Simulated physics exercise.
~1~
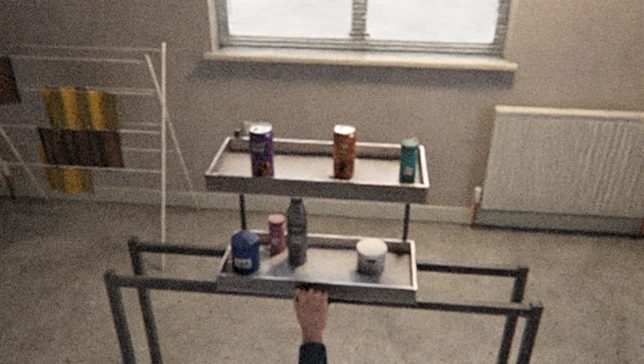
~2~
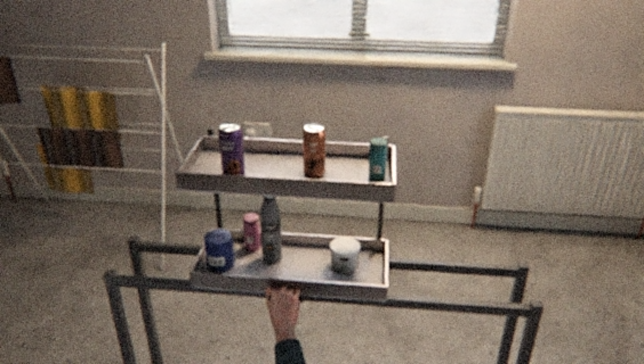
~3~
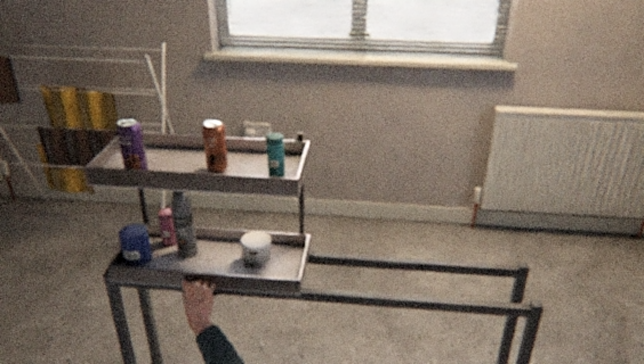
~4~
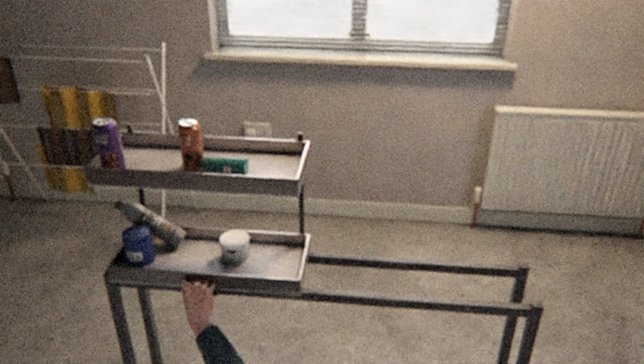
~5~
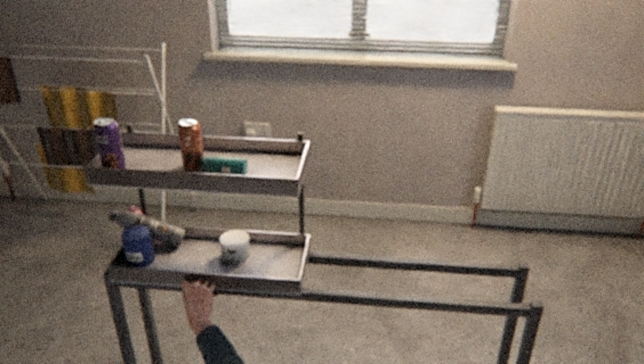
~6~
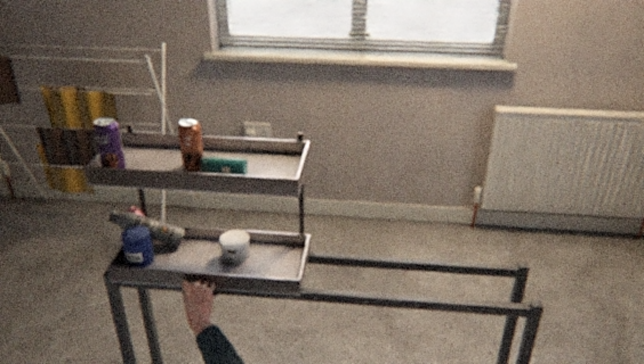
A hand reaches in from the bottom, gripping a two-level tray on dark metal rails in a carpeted room, seen from slightly above, with a window, a radiator and a drying rack behind. Purple and orange cans and a turquoise shaker stand on the upper level; a blue jar, pink shaker, grey bottle and white tin stand below. The hand pushes the tray left, faster and faster, until it stops abruptly at the left end. The turquoise shaker topples, and the grey bottle and pink shaker tip over behind the blue jar. The cans, jar and tin stay upright as everything settles.
